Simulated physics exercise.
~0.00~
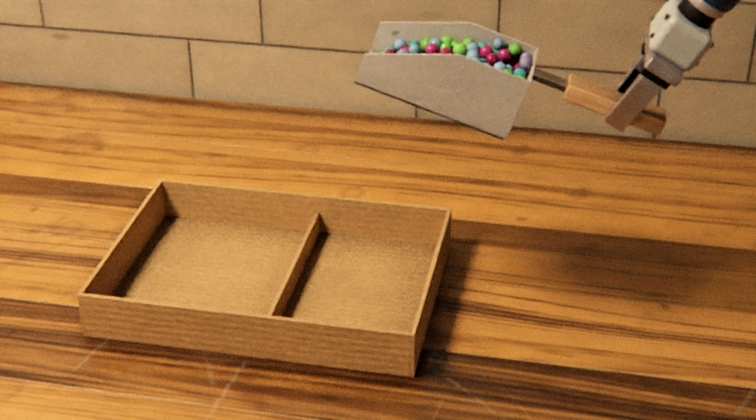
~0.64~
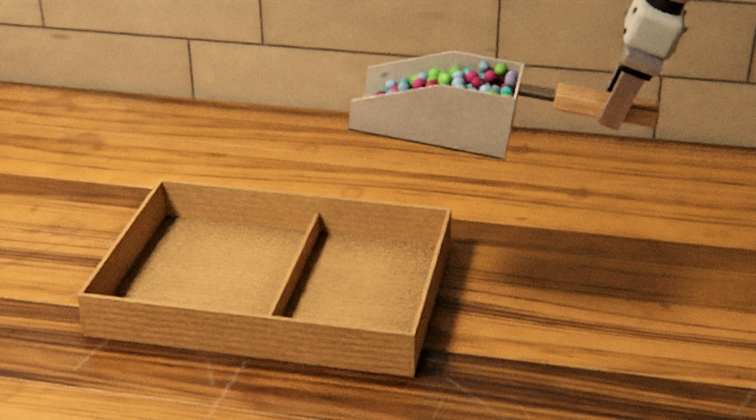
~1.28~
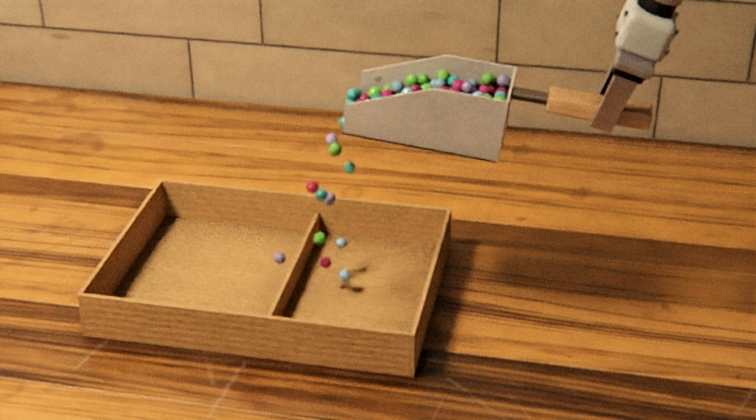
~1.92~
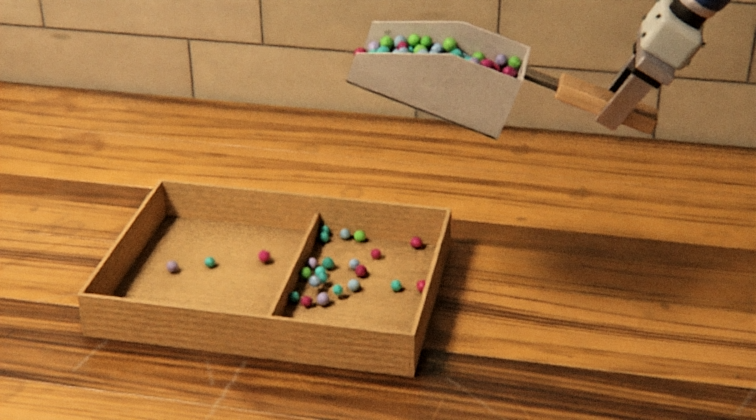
A scoop of colourful balls held by a robot arm dipped toward a divided wooden tray and spilled some, mostly into the right-hand part with a few in the left, then tipped back up, still holding most of its load.
